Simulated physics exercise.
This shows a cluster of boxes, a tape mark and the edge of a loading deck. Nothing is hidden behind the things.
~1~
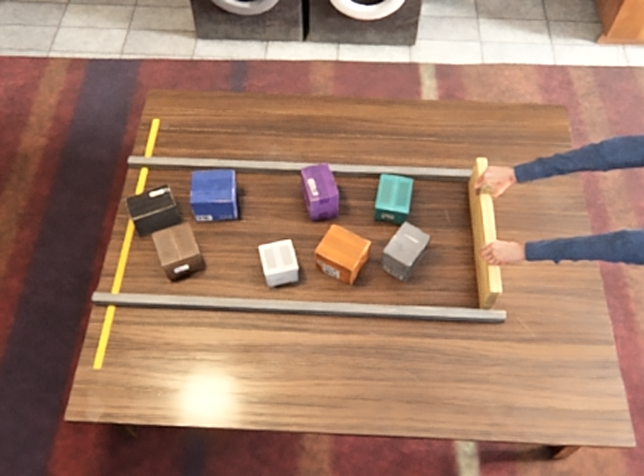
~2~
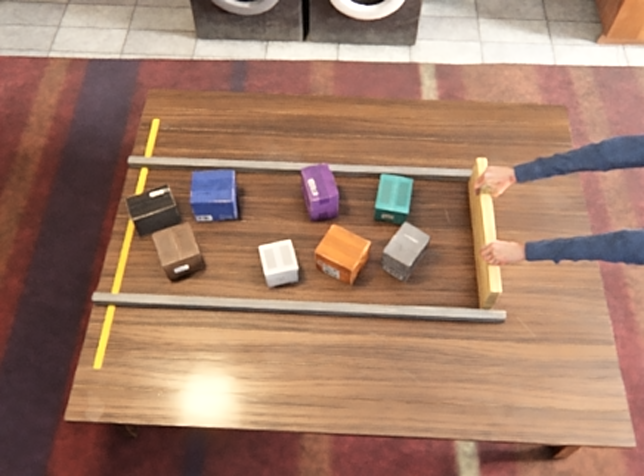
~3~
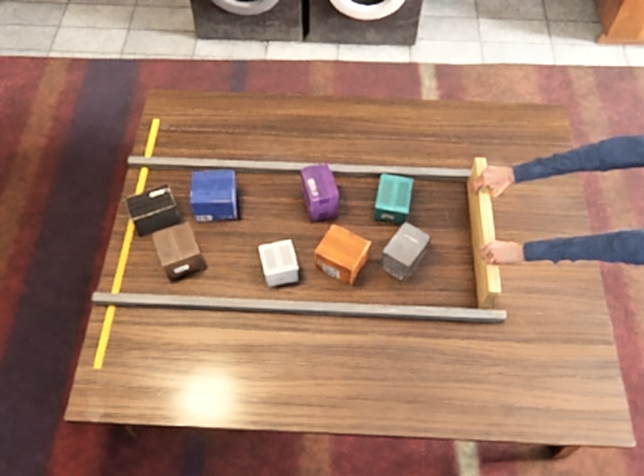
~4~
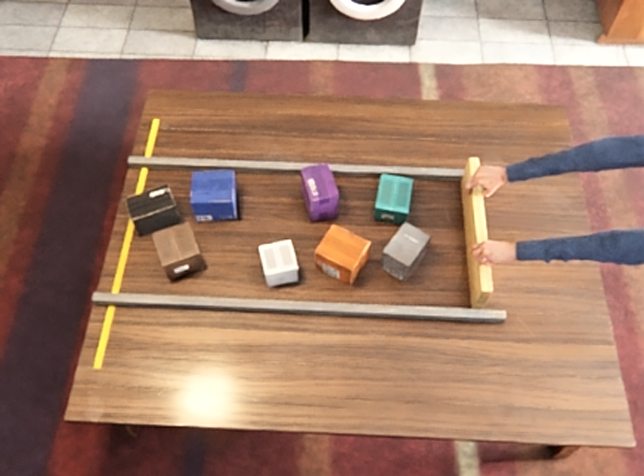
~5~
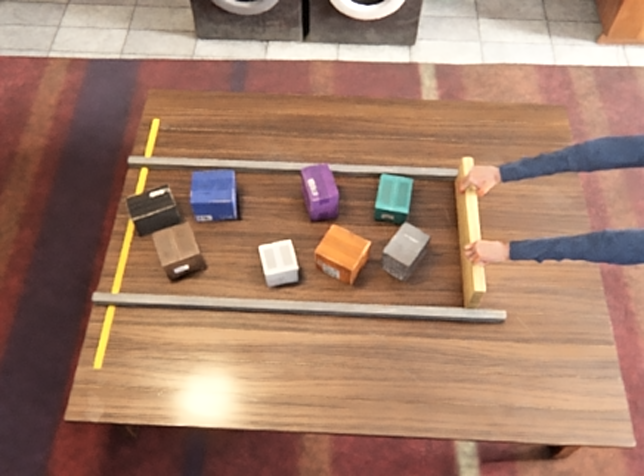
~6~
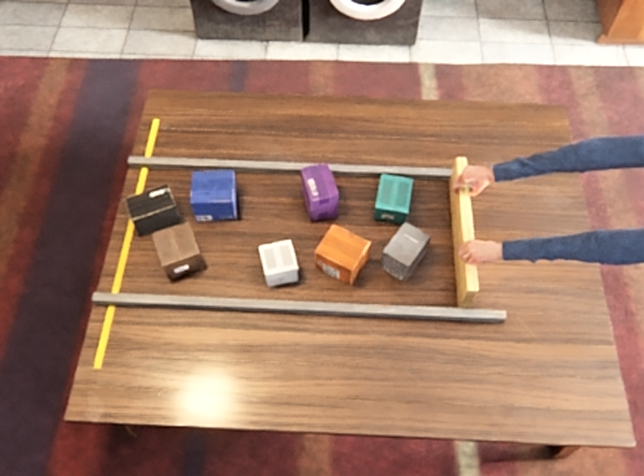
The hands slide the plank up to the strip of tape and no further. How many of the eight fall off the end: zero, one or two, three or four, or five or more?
As it turns out, the number that fall off is five or more.
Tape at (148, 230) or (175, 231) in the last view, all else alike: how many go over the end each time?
Try by try, 6 and 4.
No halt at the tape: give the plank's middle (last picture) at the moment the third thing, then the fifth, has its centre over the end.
First at (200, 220), next at (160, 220).
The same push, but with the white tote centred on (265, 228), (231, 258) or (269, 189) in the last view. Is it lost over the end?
In that order, it tumbles off; drops off; is lost.
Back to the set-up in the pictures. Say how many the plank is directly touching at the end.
2 of them.
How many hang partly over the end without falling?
That would be 2.
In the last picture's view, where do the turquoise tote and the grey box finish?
About (120, 190), and the other about (105, 247).
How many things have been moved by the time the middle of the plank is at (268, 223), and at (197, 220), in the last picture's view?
First 8, then 8.
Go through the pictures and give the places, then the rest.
Black parcel (153, 211); brown tote (179, 252); blue box (215, 196); plank (483, 232); tape (130, 229), in the first frame.
Brown tote (179, 252); grey box (405, 253), in the second frame.
Blue box (215, 196); plank (482, 232), in the third frame.
Black parcel (153, 211); purple parcel (320, 193), in the fourth frame.
Brown tote (179, 252); turquoise tote (393, 200), in the fifth frame.
Black parcel (153, 211); brown tote (179, 252); blue box (215, 196); plank (462, 231); tape (130, 229), in the sixth frame.
Early on, none off yet; black parcel at rest near (153, 211); brown tote at rest near (179, 252); blue box at rest near (215, 196).
Finally, the number that fall off is five or more; lost, orange parcel, purple parcel, white tote, blue box, brown tote and black parcel.
